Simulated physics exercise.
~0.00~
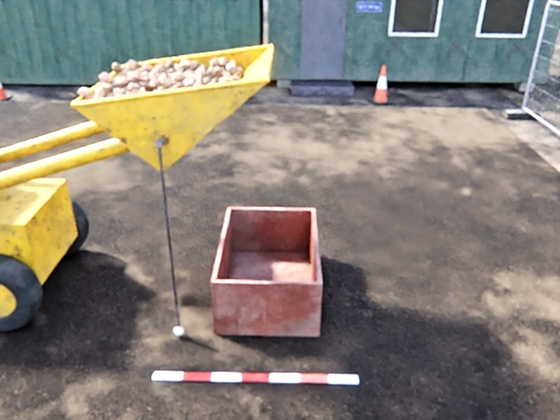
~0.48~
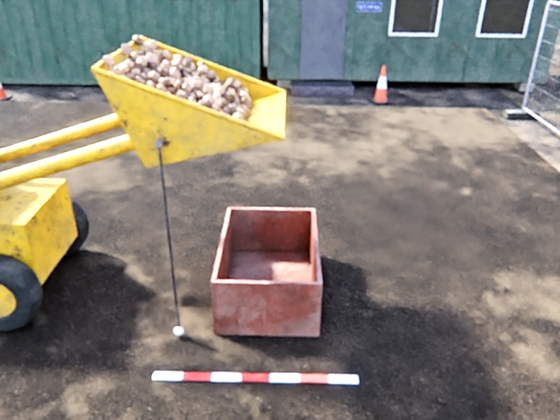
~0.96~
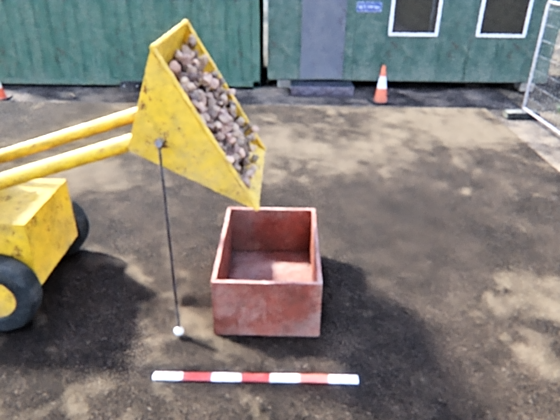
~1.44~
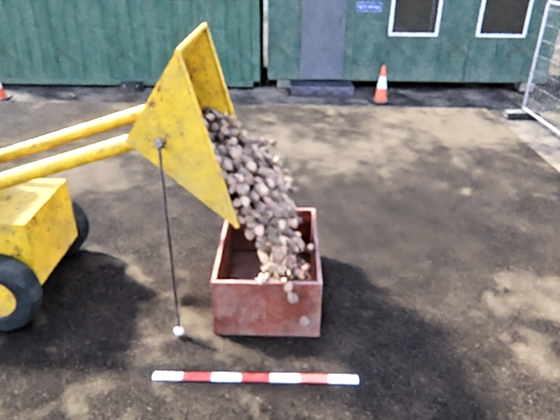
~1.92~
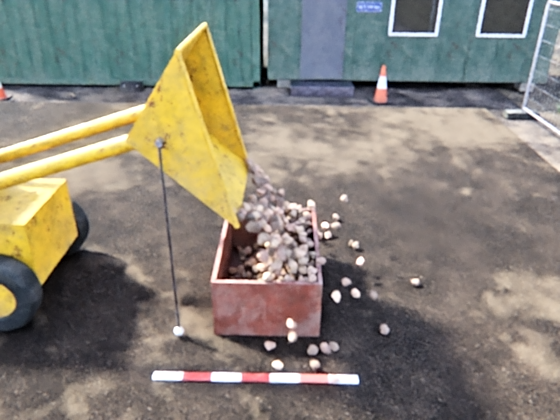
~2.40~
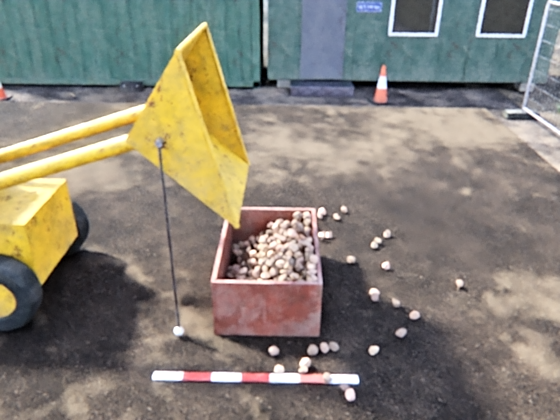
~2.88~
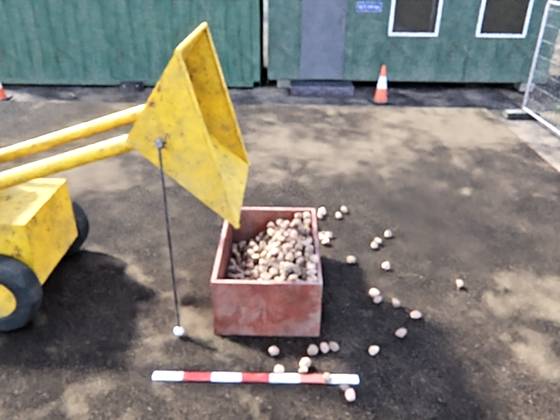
A yellow loader at the left holds up a bucket heaped with pale brown stones in a paved yard, seen from slightly above, with a green wall, a grey door and an orange cone behind. An open reddish bin sits near the middle, beside a hanging rod with a white ball and a red and white striped bar. The bucket tips steadily to the right until its lip points down over the bin. The stones pour out in a thick stream, and several bounce or roll onto the ground. The bucket stays tipped and empty, with most stones piled in the bin and a few scattered to its right and in front.
